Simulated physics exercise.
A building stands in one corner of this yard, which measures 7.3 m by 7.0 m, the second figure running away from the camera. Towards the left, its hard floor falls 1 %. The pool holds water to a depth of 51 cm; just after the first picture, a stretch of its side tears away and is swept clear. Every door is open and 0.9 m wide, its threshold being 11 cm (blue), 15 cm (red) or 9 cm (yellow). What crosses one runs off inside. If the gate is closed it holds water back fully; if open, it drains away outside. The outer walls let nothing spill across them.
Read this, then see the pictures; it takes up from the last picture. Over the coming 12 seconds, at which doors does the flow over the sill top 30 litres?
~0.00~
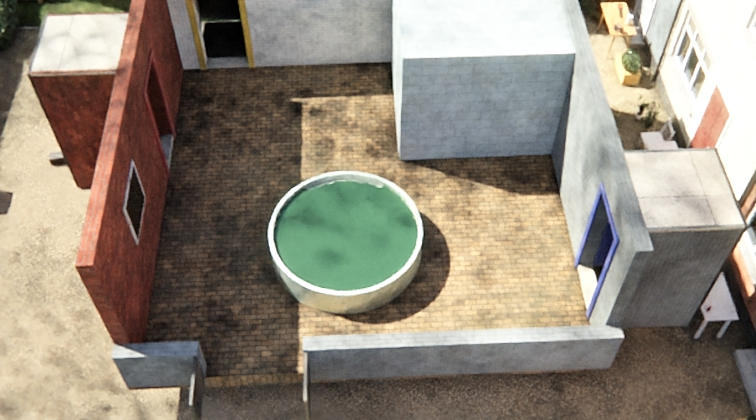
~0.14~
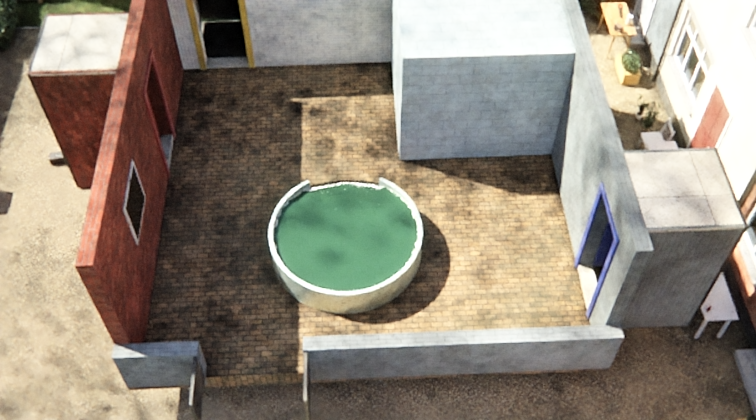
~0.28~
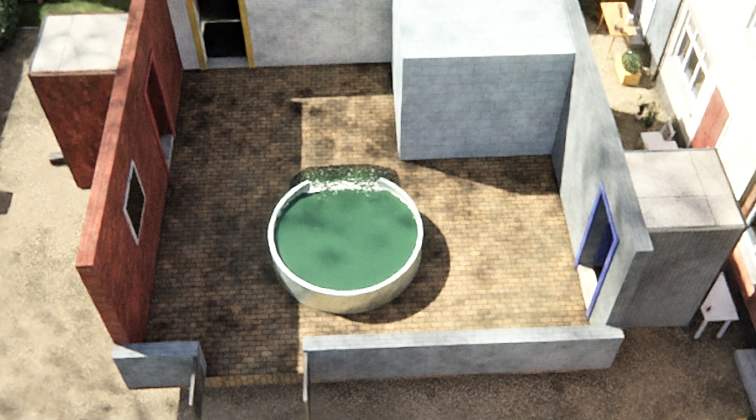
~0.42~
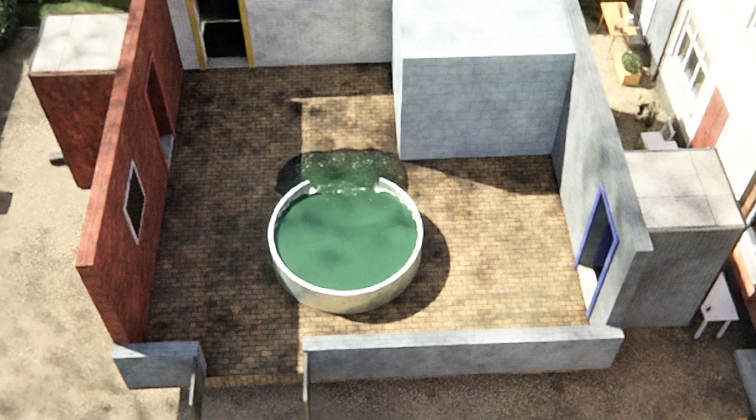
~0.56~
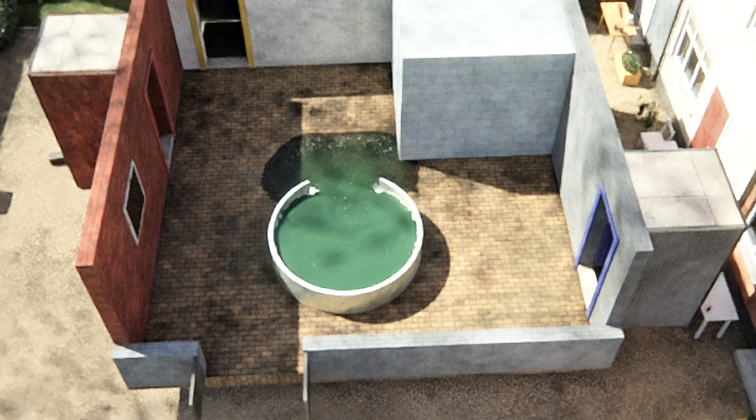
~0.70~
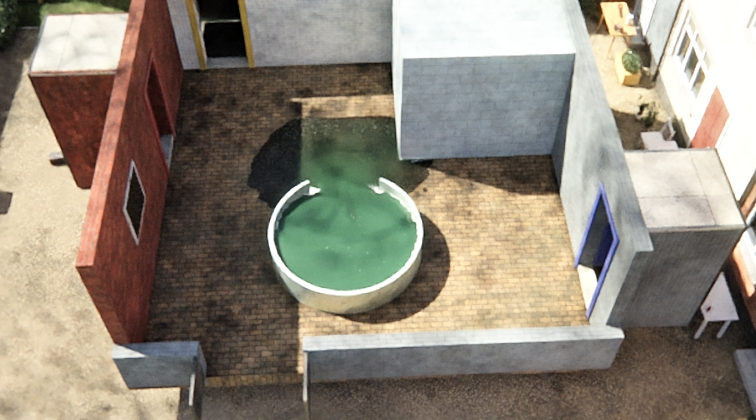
Result: The blue door is going to keep inside the allowance, the red door is going to keep inside the allowance, the yellow door is going to overflow the allowance.
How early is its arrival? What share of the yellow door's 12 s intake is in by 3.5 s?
Estimate: Around 10 per cent.
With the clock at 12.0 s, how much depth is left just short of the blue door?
Around 0.0 cm deep.
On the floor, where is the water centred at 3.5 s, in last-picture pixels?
The water's centre sits at about (323, 165).
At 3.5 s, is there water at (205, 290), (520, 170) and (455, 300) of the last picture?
In that order: Dry, wet, still dry.
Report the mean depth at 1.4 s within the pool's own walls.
Average depth: About 37 cm.
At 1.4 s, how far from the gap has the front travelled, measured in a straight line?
3.8 m.
After 1.4 s water covers 30 % of the floor and is deepest (24 cm) near (340, 186); blue door not reached, red door not reached, yellow door not reached.
After 2.2 s water covers 35 % of the floor and is deepest (34 cm) near (380, 67); blue door not reached, red door not reached, yellow door 10 cm at the sill, 0 L in.
After 3.5 s water covers 40 % of the floor and is deepest (28 cm) near (184, 74); blue door not reached, red door 3 cm at the sill, 0 L in, yellow door 14 cm at the sill, 11 L in.
After 7.0 s water covers 65 % of the floor and is deepest (20 cm) near (184, 74); blue door not reached, red door 12 cm at the sill, 0 L in, yellow door 17 cm at the sill, 103 L in.
After 12.0 s water covers 80 % of the floor and is deepest (12 cm) near (142, 366); blue door not reached, red door 9 cm at the sill, 0 L in, yellow door 10 cm at the sill, 148 L in.
